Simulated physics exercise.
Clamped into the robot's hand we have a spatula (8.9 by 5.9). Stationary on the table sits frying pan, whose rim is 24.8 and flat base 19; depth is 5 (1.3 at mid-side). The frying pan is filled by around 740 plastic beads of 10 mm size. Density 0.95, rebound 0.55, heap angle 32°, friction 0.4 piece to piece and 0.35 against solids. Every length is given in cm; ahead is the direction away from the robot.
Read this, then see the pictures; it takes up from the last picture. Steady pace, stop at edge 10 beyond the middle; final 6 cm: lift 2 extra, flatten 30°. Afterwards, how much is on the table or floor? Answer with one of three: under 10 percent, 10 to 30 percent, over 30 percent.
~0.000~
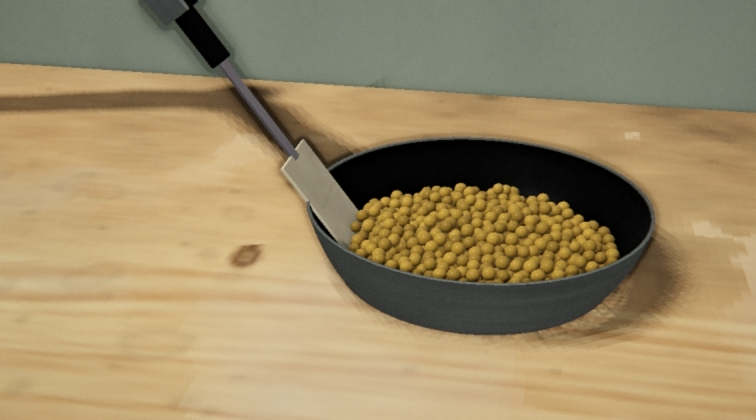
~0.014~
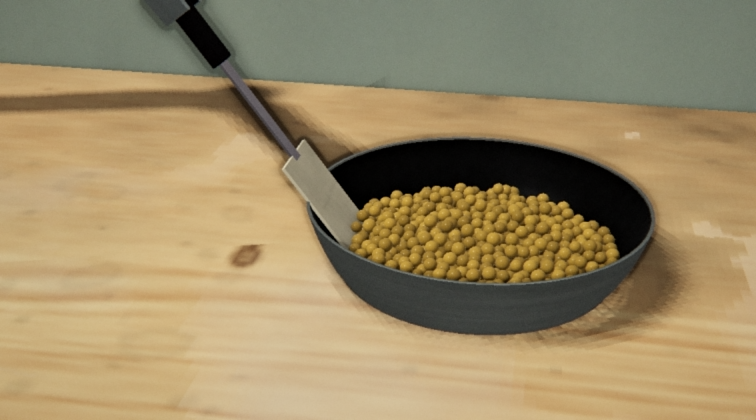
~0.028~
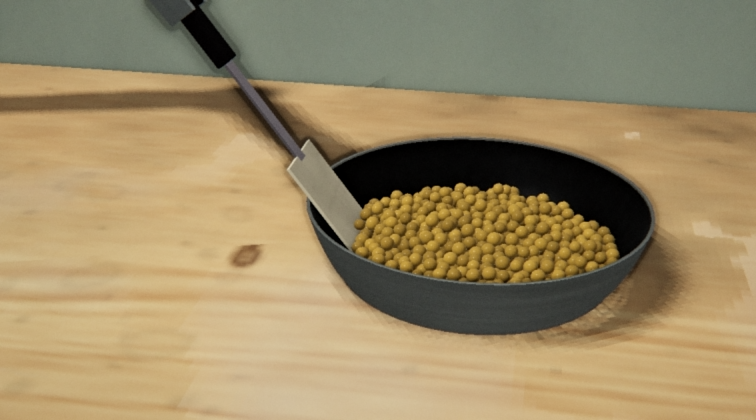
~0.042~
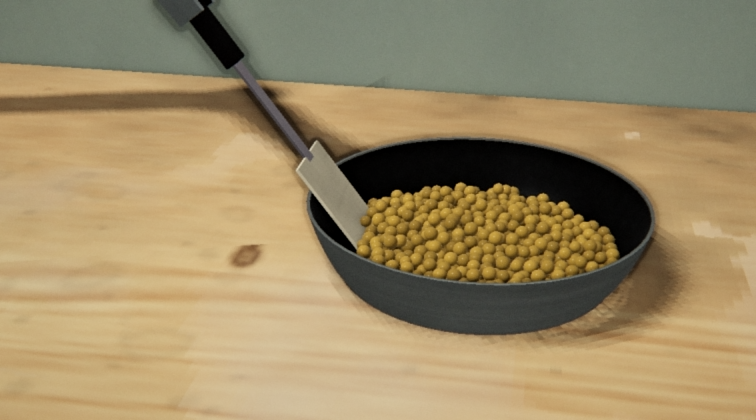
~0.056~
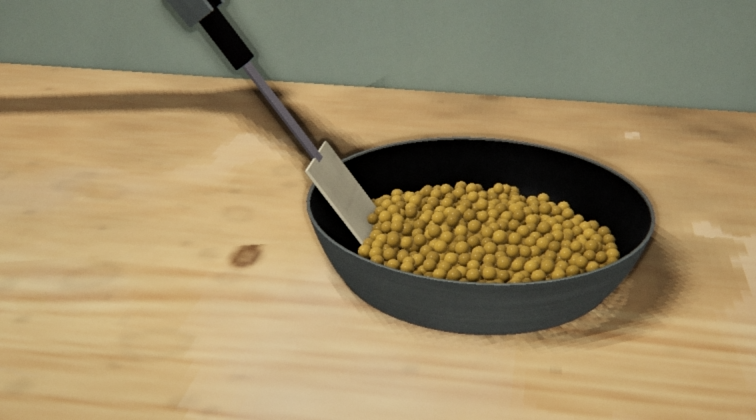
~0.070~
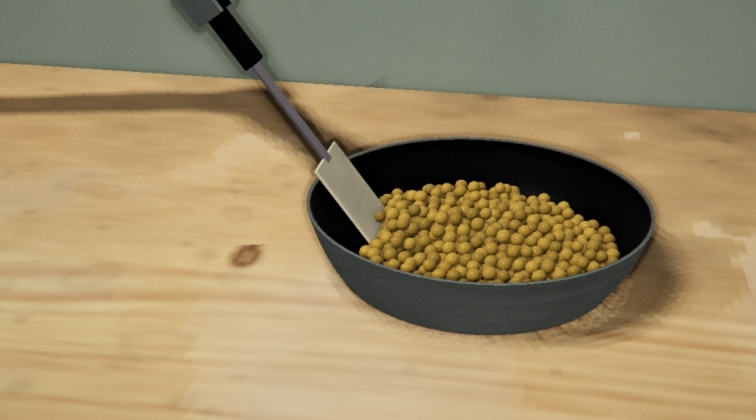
Under 10 percent.
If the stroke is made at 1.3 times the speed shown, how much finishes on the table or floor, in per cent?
That comes to some 5 per cent, roughly.
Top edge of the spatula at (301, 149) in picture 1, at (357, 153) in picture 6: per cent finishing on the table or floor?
It works out to about 10 %, more or less.
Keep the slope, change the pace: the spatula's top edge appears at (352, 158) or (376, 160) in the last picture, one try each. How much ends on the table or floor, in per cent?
First try around 10 %, second try around 15 %.
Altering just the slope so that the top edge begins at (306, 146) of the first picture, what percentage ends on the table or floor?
I'd estimate close to 5 per cent.
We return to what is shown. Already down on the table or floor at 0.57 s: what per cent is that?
Around 5 percent.
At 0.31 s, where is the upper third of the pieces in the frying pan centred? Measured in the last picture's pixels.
The middle lies somewhere about (561, 232).
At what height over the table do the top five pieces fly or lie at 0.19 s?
5 cm or so.
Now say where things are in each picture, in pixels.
Spatula top edge at (293, 154), sloping 53°; upper third of the load around (473, 236), from x 345 to 615, top at y 190; 741 in the frying pan, in the first picture.
Spatula top edge at (294, 154), sloping 53°; upper third of the load around (473, 236), from x 345 to 615, top at y 190, in the second picture.
Spatula top edge at (298, 154), sloping 53°; upper third of the load around (468, 237), from x 345 to 615, top at y 190, in the third picture.
Spatula top edge at (307, 155), sloping 53°; upper third of the load around (464, 233), from x 345 to 615, top at y 190, in the fourth picture.
Spatula top edge at (316, 156), sloping 53°; upper third of the load around (463, 230), from x 345 to 615, top at y 190, in the fifth picture.
Spatula top edge at (325, 156), sloping 53°; upper third of the load around (465, 229), from x 345 to 615, top at y 185; 741 in the frying pan, in the sixth picture.
By 0.19 s, sloping 53°, highest piece 5 above the table; 741 in the frying pan.
By 0.31 s, sloping 43°, highest piece 5 above the table; 741 in the frying pan.
By 0.57 s, sloping 23°, highest piece 6 above the table; 712 in the frying pan, 23 on the table or floor, 6 on the blade or in flight.
By 1.62 s, sloping 23°, highest piece 6 above the table; 711 in the frying pan, 30 on the table or floor.
Final count, 711 in the frying pan, 30 on the table or floor. That is 4 % on the table or floor.
